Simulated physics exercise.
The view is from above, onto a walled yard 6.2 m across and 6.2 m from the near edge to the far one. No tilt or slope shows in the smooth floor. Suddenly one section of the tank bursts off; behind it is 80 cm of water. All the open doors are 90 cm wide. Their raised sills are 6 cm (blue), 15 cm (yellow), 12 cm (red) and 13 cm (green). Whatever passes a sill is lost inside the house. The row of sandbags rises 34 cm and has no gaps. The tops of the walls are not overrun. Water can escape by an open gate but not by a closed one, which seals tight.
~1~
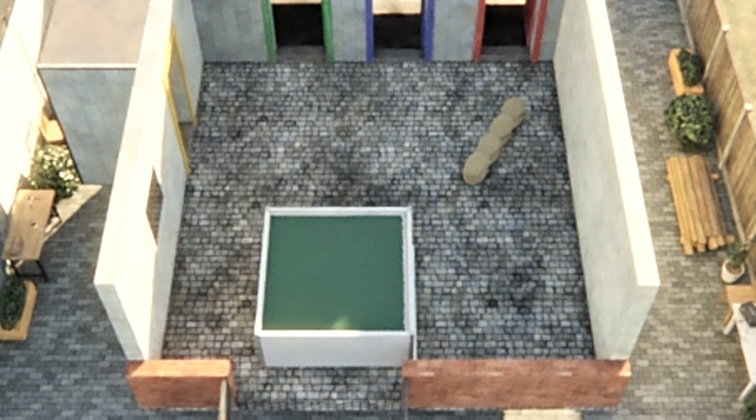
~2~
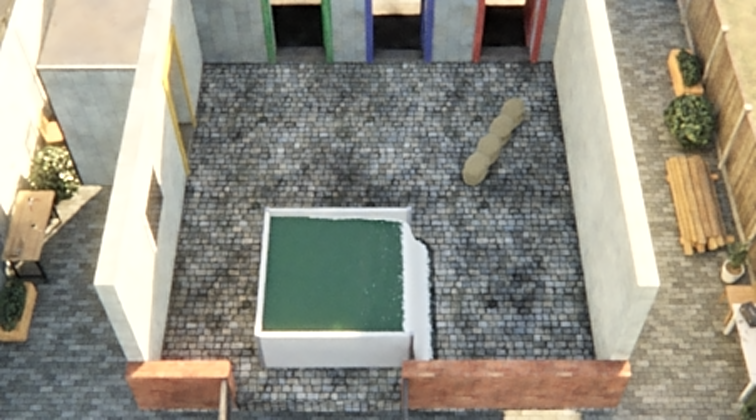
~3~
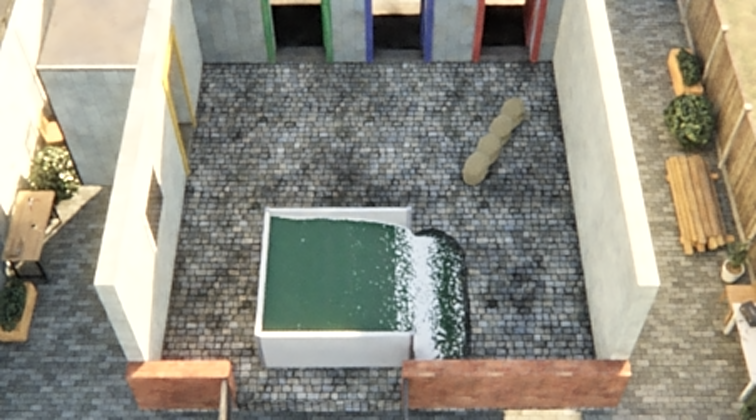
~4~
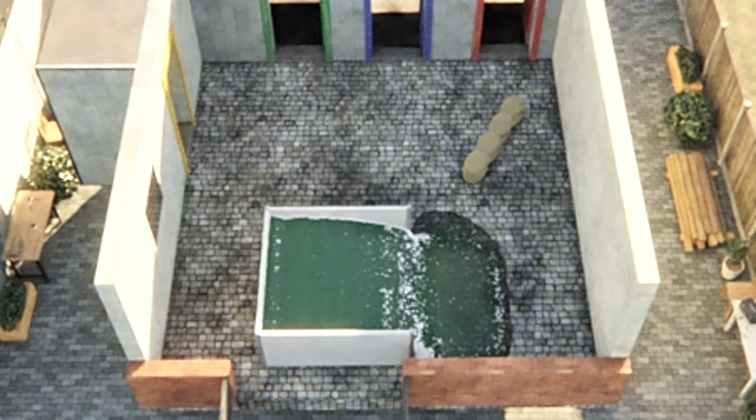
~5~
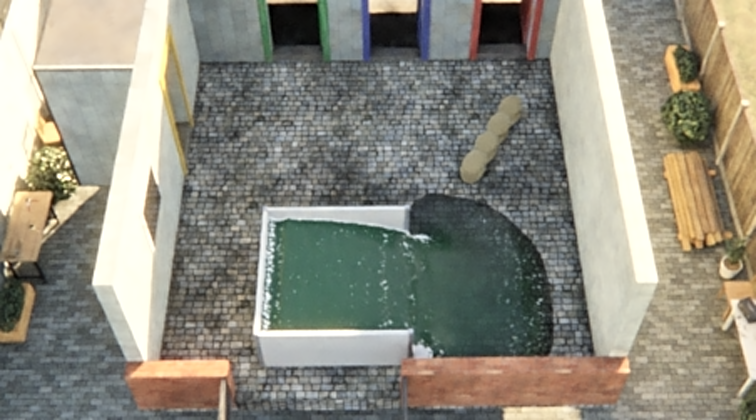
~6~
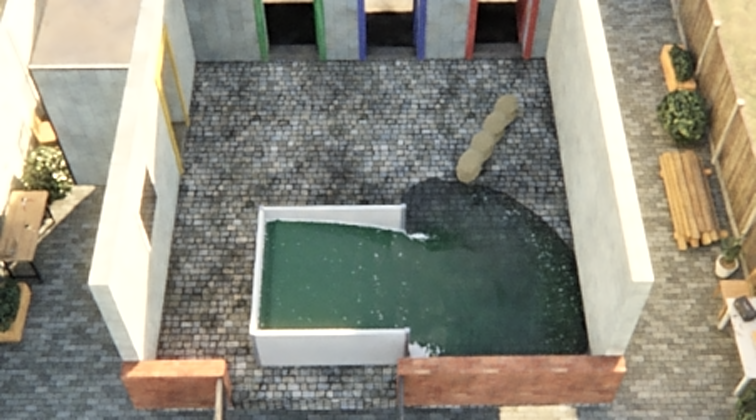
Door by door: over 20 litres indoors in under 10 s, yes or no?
Blue door: No, yellow door: No, red door: Yes, green door: No.
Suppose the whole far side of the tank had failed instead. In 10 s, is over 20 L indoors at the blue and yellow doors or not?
Compared with that limit, blue goes higher while yellow falls short.
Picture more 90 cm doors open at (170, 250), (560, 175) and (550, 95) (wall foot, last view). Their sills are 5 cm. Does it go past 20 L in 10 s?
Door 1: Lower; door 2: Higher; door 3: Higher.
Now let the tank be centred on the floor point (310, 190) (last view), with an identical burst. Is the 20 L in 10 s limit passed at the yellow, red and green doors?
Yellow gets no more than that, red gets more than that, green gets no more than that.
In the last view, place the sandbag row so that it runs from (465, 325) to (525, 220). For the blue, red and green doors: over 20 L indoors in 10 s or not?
So blue comes out too high, red comes out too high and green comes out low enough.
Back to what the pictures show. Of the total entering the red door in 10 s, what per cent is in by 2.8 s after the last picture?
Roughly 20%.
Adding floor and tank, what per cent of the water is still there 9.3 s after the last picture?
About 90 percent of the water remains.
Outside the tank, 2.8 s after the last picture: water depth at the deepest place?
Around 48 centimetres.
Then, 0.7 s after the last picture water covers 30 % of the floor and is deepest (62 cm) near (567, 368); blue door not reached, yellow door not reached, red door not reached, green door not reached.
Then, 1.5 s after the last picture water covers 35 % of the floor and is deepest (48 cm) near (594, 380); blue door not reached, yellow door not reached, red door not reached, green door not reached.
Then, 2.8 s after the last picture water covers 40 % of the floor and is deepest (48 cm) near (557, 133); blue door 3 cm at the sill, 0 L in, yellow door not reached, red door 26 cm at the sill, 40 L in, green door not reached.
Then, 5.3 s after the last picture water covers 80 % of the floor and is deepest (22 cm) near (202, 96); blue door 5 cm at the sill, 0 L in, yellow door 13 cm at the sill, 0 L in, red door 17 cm at the sill, 174 L in, green door 3 cm at the sill, 0 L in.
Then, 9.3 s after the last picture water covers 95 % of the floor and is deepest (16 cm) near (153, 385); blue door 3 cm at the sill, 0 L in, yellow door 10 cm at the sill, 1 L in, red door 6 cm at the sill, 184 L in, green door 11 cm at the sill, 0 L in.
